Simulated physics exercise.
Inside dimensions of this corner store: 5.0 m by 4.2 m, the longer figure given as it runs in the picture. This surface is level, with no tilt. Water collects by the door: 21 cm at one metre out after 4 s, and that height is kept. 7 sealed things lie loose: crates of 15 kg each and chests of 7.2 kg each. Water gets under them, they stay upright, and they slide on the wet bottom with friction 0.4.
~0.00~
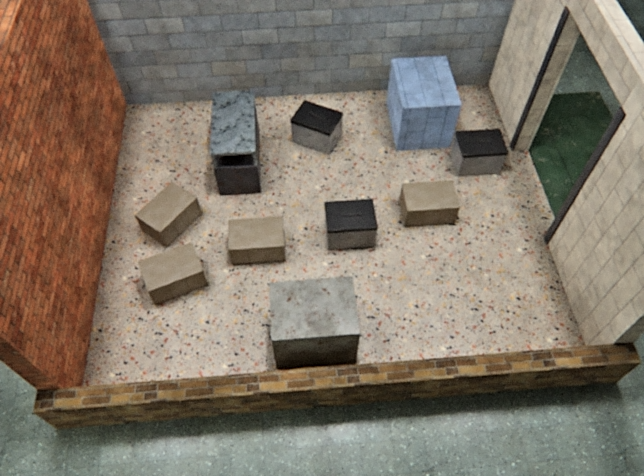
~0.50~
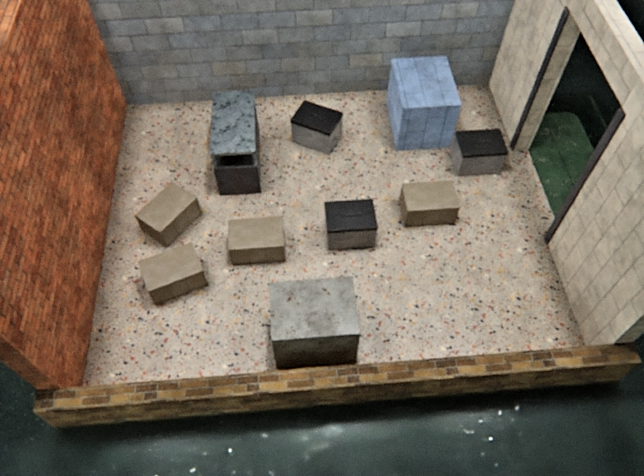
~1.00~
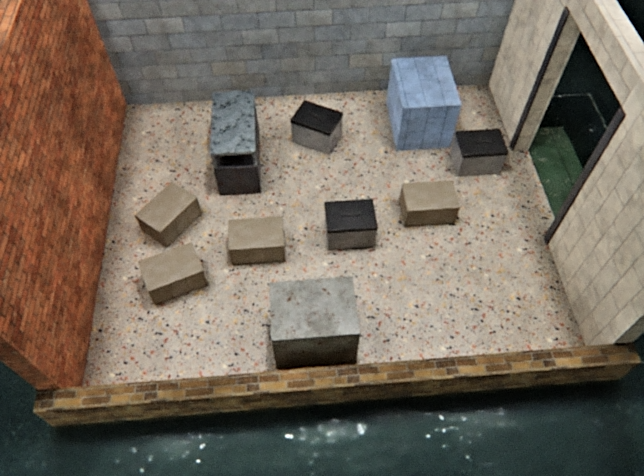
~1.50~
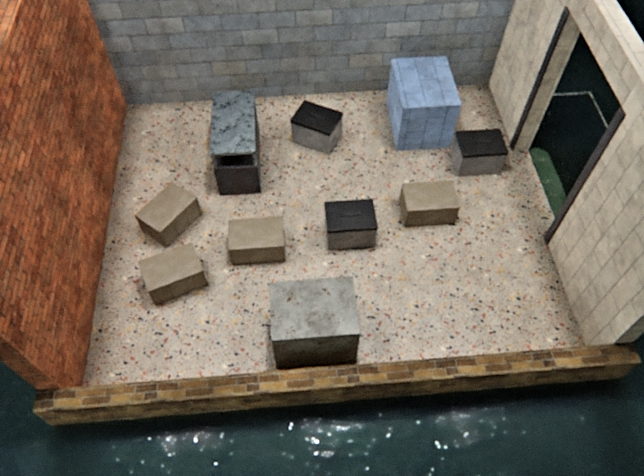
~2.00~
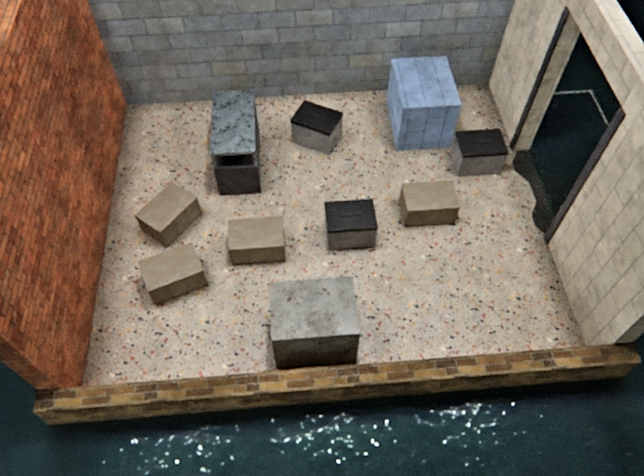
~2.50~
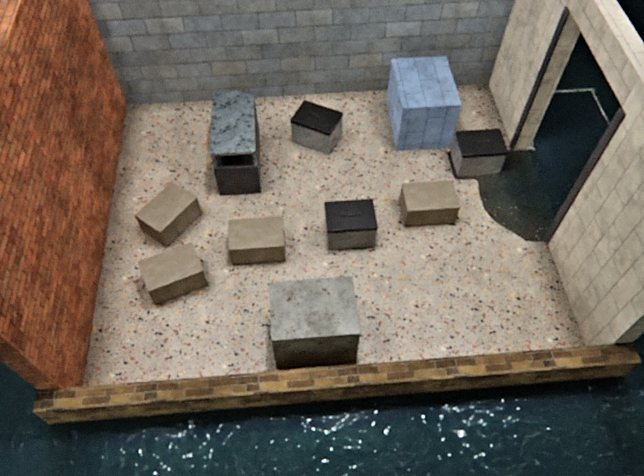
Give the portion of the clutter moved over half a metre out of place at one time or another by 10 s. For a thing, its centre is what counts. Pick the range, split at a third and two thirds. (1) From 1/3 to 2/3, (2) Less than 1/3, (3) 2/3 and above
2/3 and above (3).
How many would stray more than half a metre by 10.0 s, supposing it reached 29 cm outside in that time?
It would come to 7 of them.
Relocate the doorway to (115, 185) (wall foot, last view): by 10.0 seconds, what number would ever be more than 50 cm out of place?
The answer then is 5.
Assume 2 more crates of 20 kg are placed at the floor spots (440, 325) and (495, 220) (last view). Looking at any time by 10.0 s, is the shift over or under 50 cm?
Note: Item 1 below threshold; item 2 above threshold.
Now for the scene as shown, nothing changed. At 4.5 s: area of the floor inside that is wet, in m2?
Wet: Near 7.0 m2.
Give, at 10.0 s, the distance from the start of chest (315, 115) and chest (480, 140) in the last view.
They sit 200 cm and 250 cm away, in the order given.
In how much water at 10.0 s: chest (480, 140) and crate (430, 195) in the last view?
Around 7 cm and 6 cm.
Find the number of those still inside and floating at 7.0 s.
By my count, 2.
After 3.5 s 0 of 7 are over 50 cm from their spots; 0 afloat.
After 4.5 s 0 of 7 are over 50 cm from their spots; 0 afloat.
After 7.0 s 4 of 7 are over 50 cm from their spots; 2 afloat.
After 10.0 s 6 of 7 are over 50 cm from their spots, and 6 have been at some point; 6 afloat.
